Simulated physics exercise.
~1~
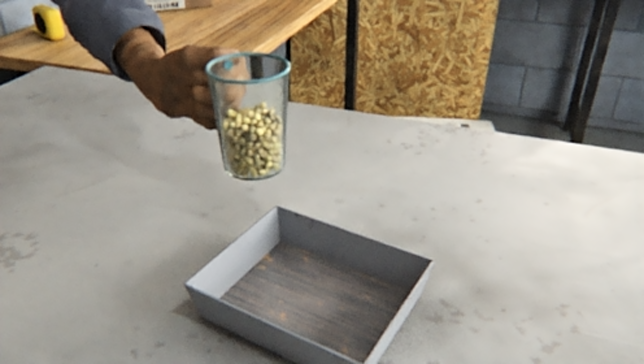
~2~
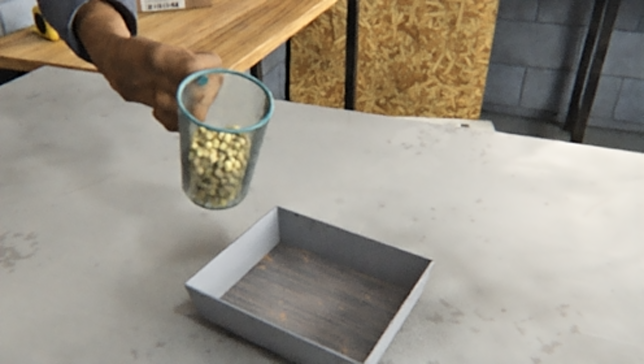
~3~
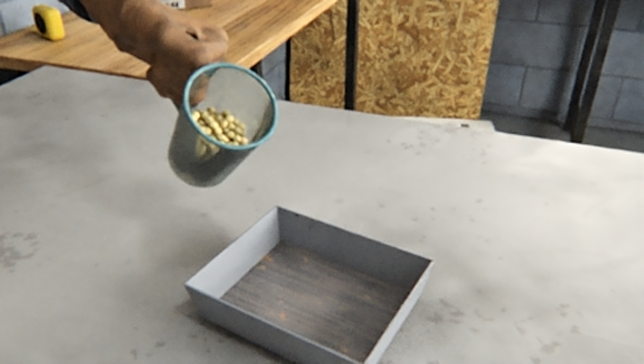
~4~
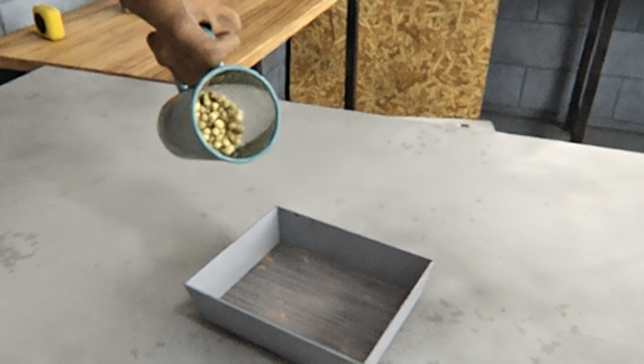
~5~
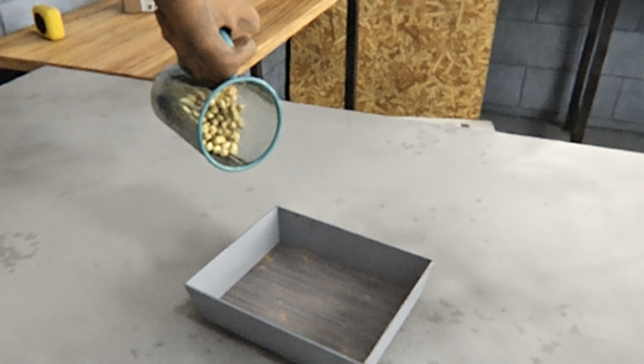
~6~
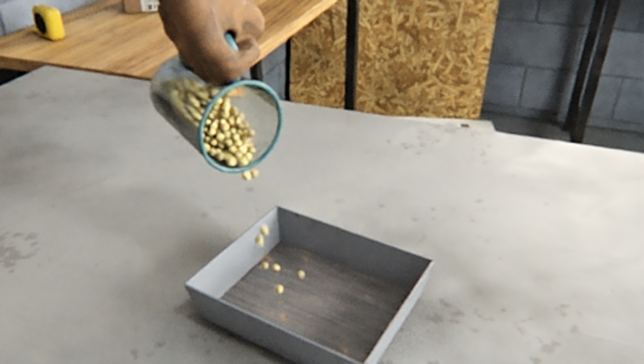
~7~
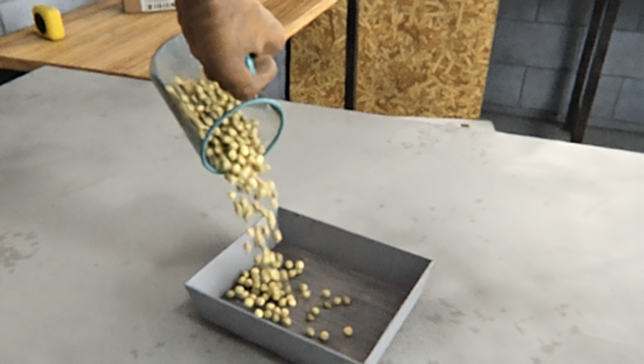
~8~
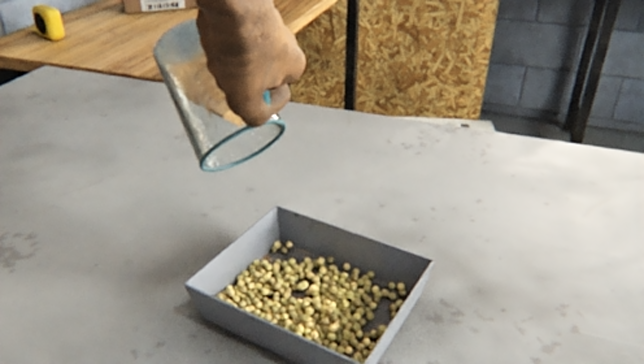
In the video, a hand holds a clear cup of small, pale beans above a shallow gray tray on a table, then gradually tips it. The beans begin to trickle, then pour into the tray until the cup is empty and the beans cover much of its bottom.
